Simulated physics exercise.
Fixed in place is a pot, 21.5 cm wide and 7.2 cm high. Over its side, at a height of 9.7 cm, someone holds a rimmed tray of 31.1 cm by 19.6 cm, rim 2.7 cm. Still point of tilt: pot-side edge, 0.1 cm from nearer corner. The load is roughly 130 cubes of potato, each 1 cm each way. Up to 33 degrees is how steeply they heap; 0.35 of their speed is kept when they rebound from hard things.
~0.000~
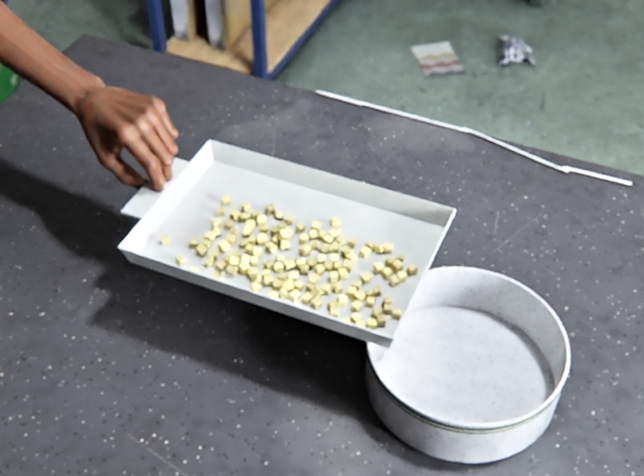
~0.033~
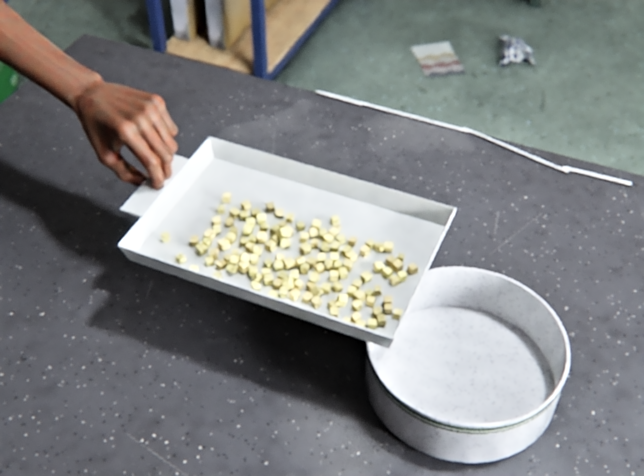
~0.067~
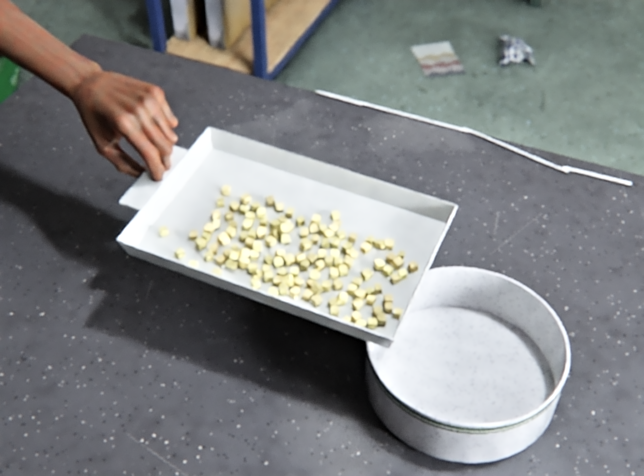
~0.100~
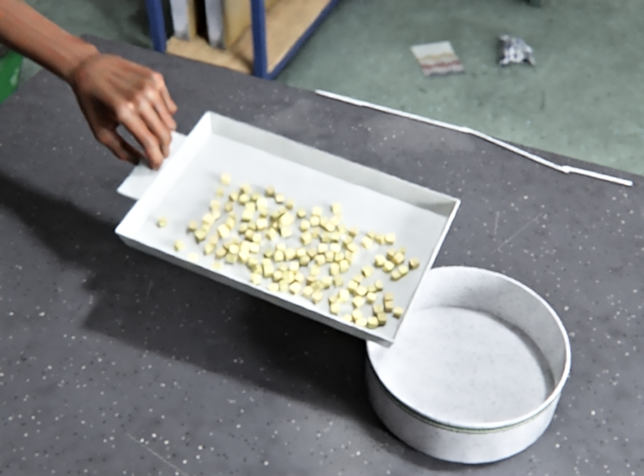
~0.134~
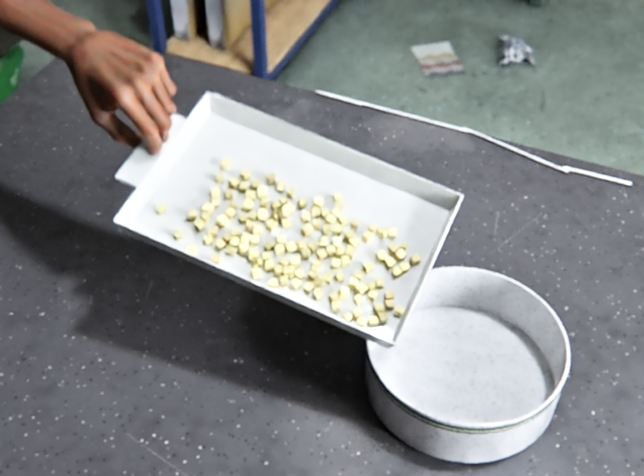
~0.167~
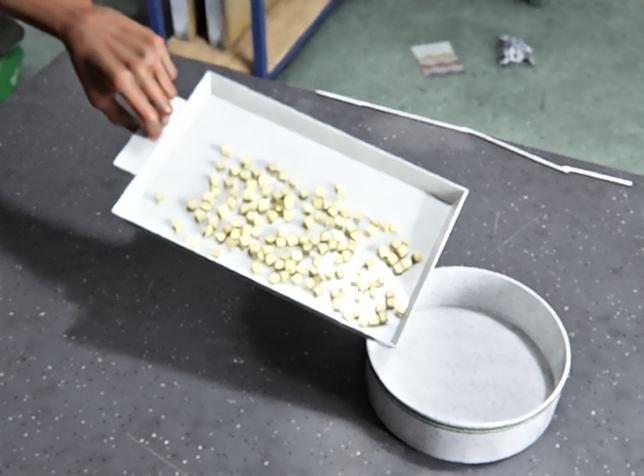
On a dark speckled tabletop, a hand held a white tray of small pale yellow cubes beside a round white pot, then raised the tray's left end, slowly at first and then faster.
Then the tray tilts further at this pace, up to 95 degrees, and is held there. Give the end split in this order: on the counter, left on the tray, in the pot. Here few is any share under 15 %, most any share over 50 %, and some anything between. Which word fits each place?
Counter: Most; tray: Few; pot: Some.
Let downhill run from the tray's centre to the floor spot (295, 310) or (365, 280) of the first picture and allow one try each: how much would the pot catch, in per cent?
Roughly 0 per cent on the first try and 100 per cent on the second.
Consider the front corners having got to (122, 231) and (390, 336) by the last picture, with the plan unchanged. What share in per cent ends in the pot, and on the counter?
Pot 0 % / counter 100 %.
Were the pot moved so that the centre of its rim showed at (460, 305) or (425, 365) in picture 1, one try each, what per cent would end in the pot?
Spot one: Some 0 per cent; spot two: Some 85 per cent.
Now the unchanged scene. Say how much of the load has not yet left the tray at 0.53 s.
Some 100 per cent of the load.
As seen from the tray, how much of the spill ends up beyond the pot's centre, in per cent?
Around 80 per cent, give or take.
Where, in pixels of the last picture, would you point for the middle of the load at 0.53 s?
My estimate is roughly (374, 327).
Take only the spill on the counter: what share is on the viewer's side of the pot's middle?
Near 100 in a hundred.
Then, at 0.39 s, tilt 59 degrees; the tray holds 100 %, the pot 0 %.
Then, at 0.53 s, tilt 84 degrees; the tray holds 100 %, the pot 0 %.
Then, at 0.80 s, tilt 95 degrees; the tray holds 5 %, the pot 30 %.
In the end, at 1.8 s, counter 65 %, tray 0 %, pot 30 %.
